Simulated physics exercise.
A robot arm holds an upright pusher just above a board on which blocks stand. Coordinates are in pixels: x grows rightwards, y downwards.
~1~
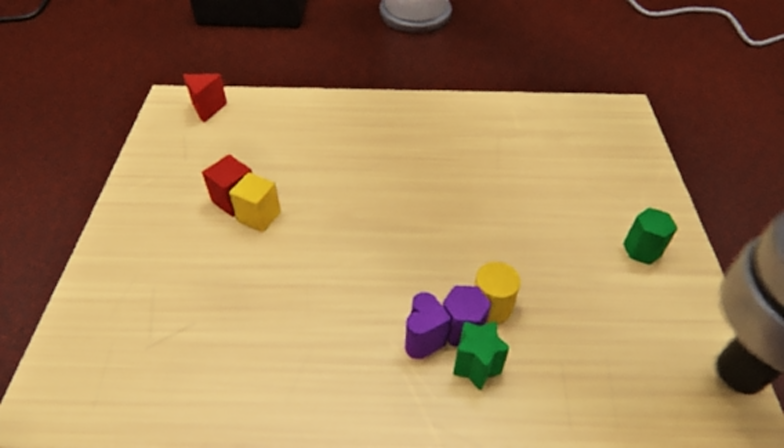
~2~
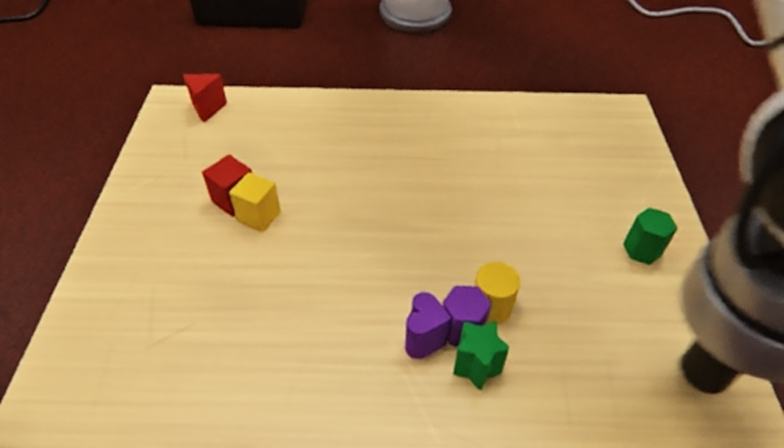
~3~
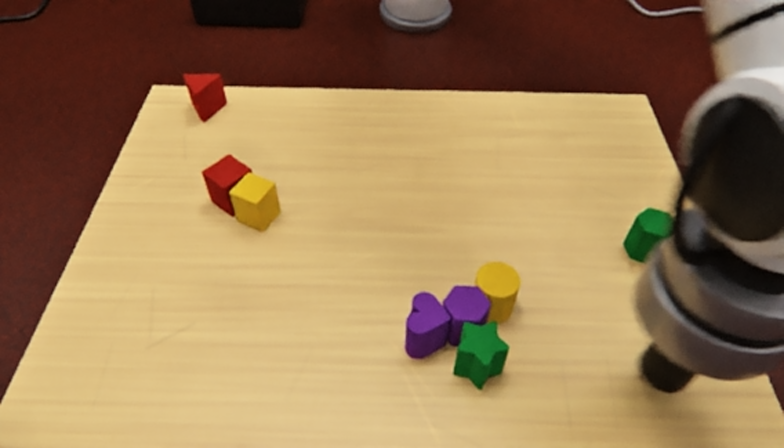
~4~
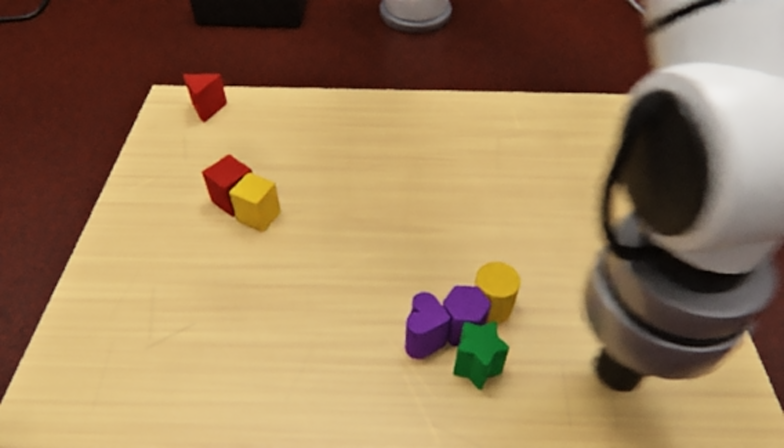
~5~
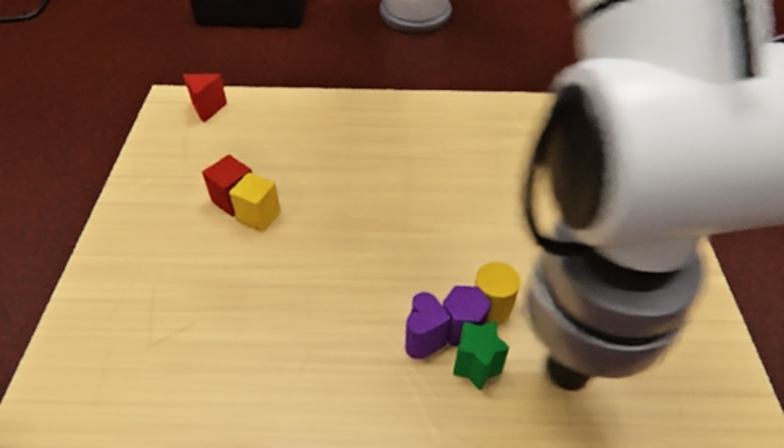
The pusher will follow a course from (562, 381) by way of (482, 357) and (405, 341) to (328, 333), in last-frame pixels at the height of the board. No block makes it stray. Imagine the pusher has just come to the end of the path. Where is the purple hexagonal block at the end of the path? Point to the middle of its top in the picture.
When the path ends, it will be at (429, 278).
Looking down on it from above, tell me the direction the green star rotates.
The green star rotates counterclockwise.
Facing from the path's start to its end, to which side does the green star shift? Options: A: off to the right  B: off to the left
It's B.
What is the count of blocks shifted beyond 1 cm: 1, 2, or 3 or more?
I expect three or more blocks to be moved by more than 1 cm.
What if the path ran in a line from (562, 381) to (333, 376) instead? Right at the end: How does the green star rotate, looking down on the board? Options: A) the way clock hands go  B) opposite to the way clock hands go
It's A.
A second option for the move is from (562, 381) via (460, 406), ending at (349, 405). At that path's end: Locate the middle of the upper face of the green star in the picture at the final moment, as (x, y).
My estimate: (455, 342).
On the path given first. One third of the way, pusher at (484, 345); purple heart block at (416, 307), turned 15° anticlockwise; purple hexagonal block at (460, 297), turned 15° clockwise; green star at (445, 338).
Two thirds of the way, pusher at (404, 328); purple heart block at (371, 288), turned 45° clockwise; purple hexagonal block at (429, 278), turned 100° clockwise; green star at (375, 342), turned 25° anticlockwise.
At the end, pusher at (326, 320); purple heart block at (335, 271), turned 130° clockwise; purple hexagonal block at (429, 278), turned 100° clockwise; green star at (350, 347), turned 80° anticlockwise; yellow circle not moved.
